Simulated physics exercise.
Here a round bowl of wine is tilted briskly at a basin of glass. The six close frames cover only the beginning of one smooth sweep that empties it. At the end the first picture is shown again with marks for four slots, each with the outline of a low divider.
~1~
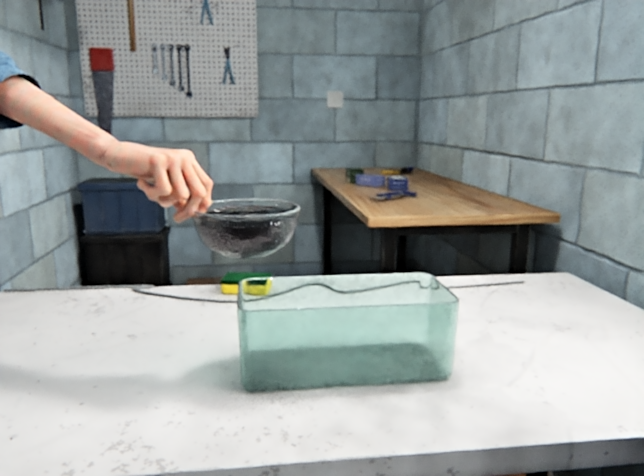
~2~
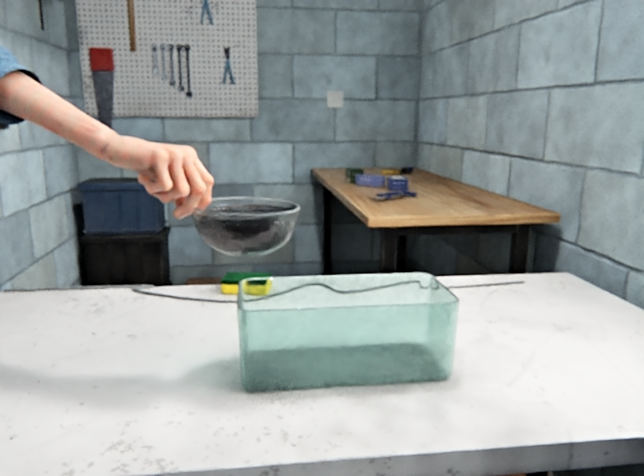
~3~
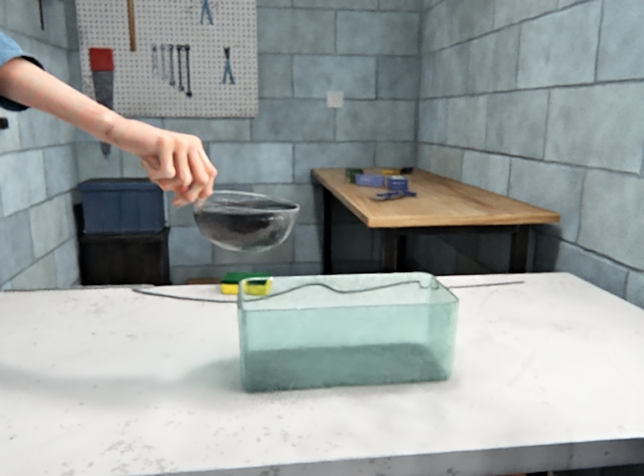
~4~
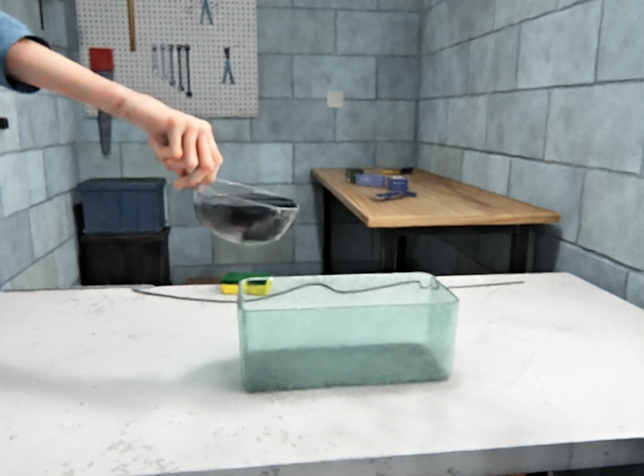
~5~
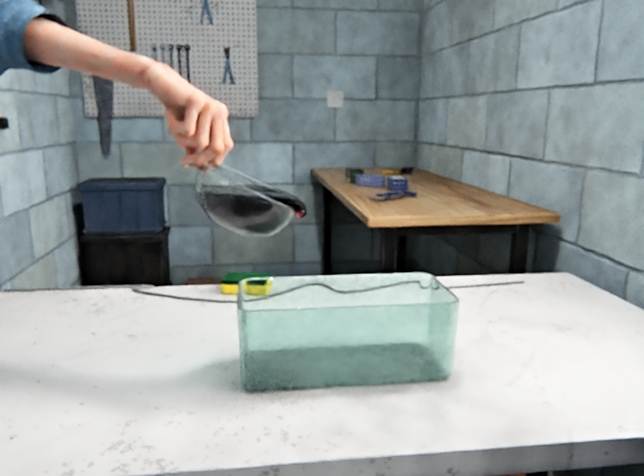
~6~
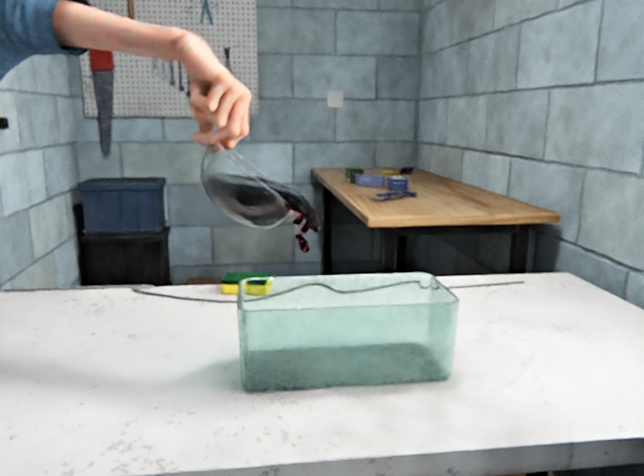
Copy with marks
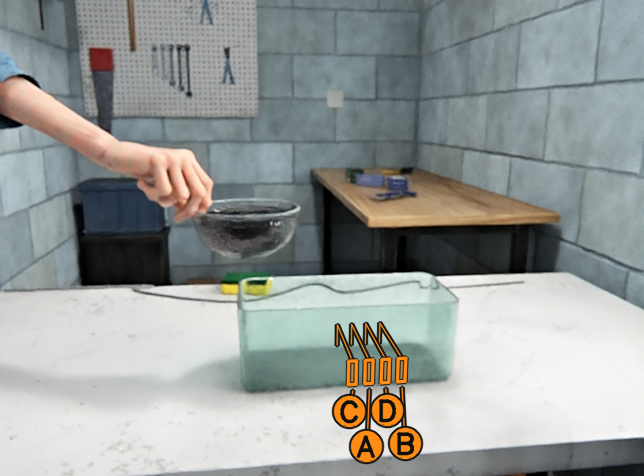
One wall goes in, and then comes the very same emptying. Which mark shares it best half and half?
D.
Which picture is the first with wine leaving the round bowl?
Picture 4.
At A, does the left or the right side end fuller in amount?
The right side.
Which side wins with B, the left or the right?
More ends on the left.
On the marked copy, A at (369, 389); B at (402, 387); C at (352, 390); D at (385, 388).
If A is chosen, about 29 % ends left of the wall and 69 % right of it.
If B is chosen, about 75 % ends left of the wall and 22 % right of it; 3 % is lost outside.
If C is chosen, about 18 % ends left of the wall and 81 % right of it.
If D is chosen, about 50 % ends left of the wall and 48 % right of it.
